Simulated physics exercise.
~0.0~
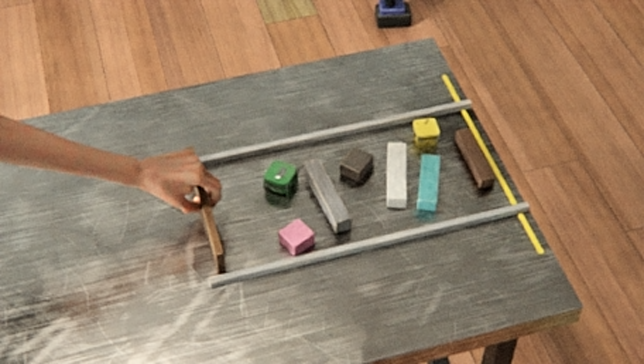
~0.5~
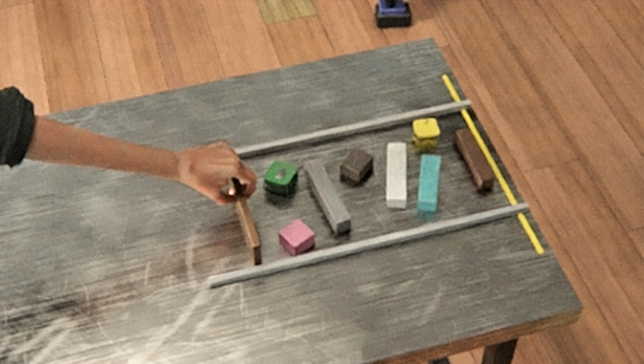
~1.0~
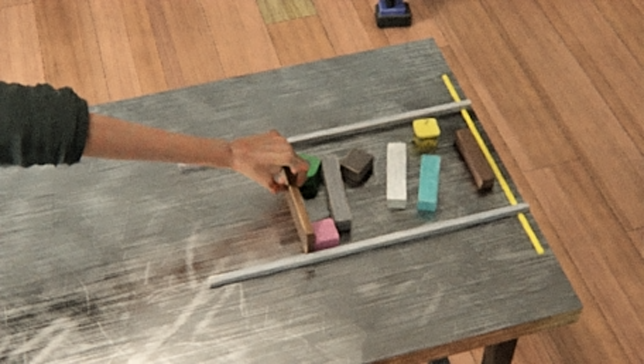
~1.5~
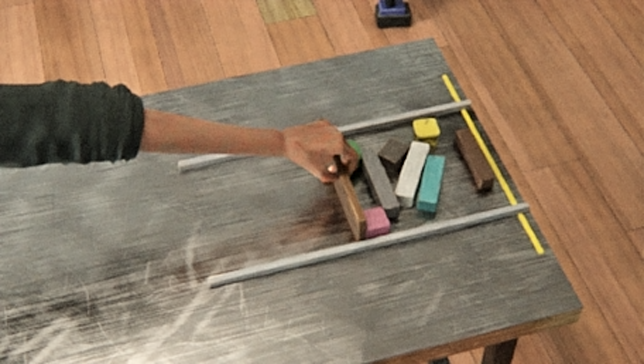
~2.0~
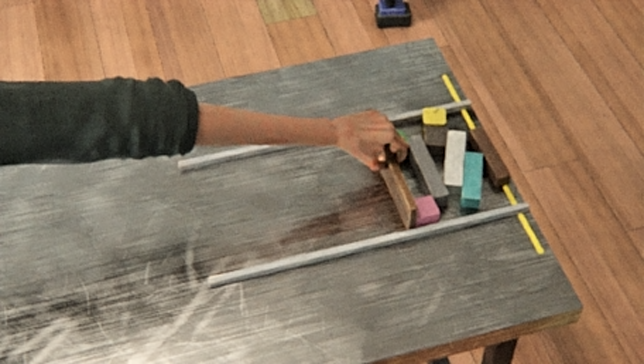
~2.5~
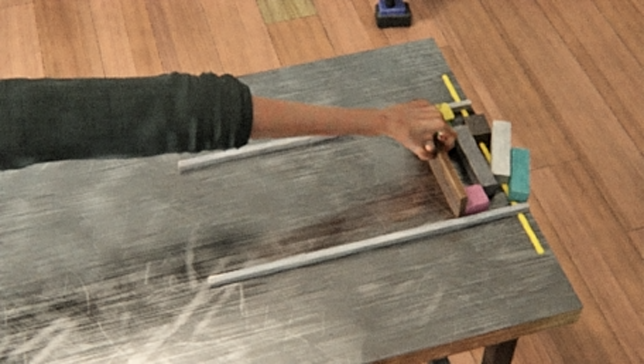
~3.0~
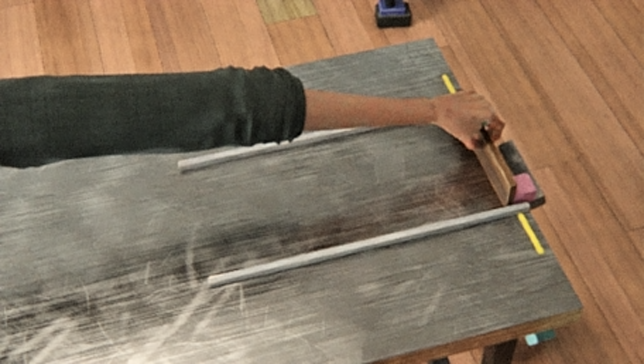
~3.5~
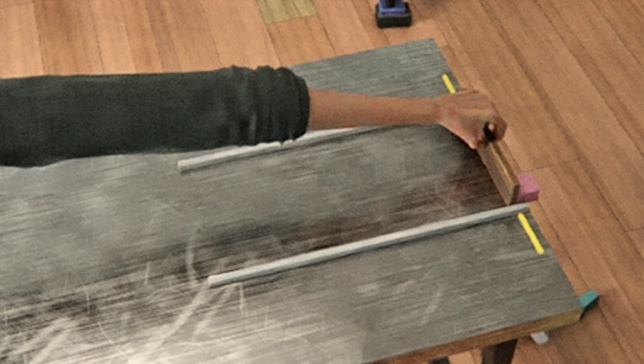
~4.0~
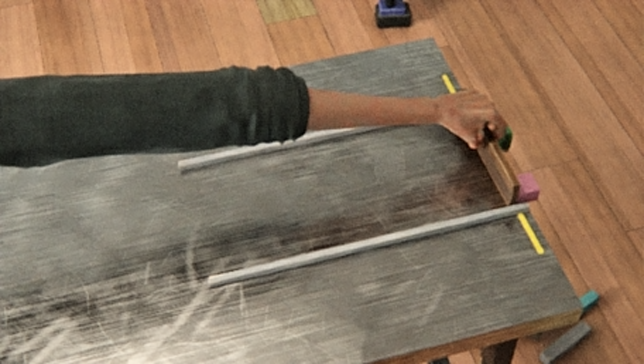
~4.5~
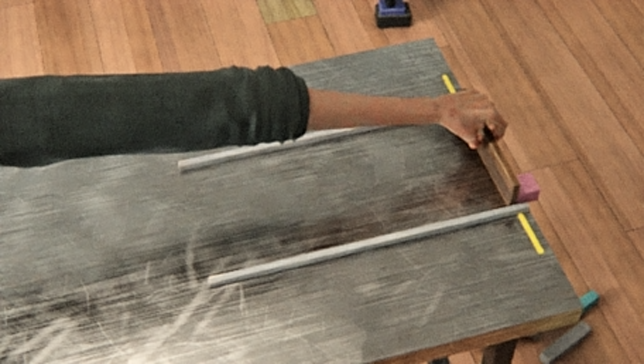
The clip opens on a hand holding an upright wooden board at the left of a grey table, where small coloured blocks and bars lie between two metal rails. The board slides right, reaching the green and pink blocks and the grey bar first. It then gathers the dark block, white bar and turquoise bar, bunching everything toward the yellow strip. The crowded pieces pass over the strip and most drop off the table's right edge. The hand stops there, with the pink block perched at the edge against the board and turquoise and grey bars below.
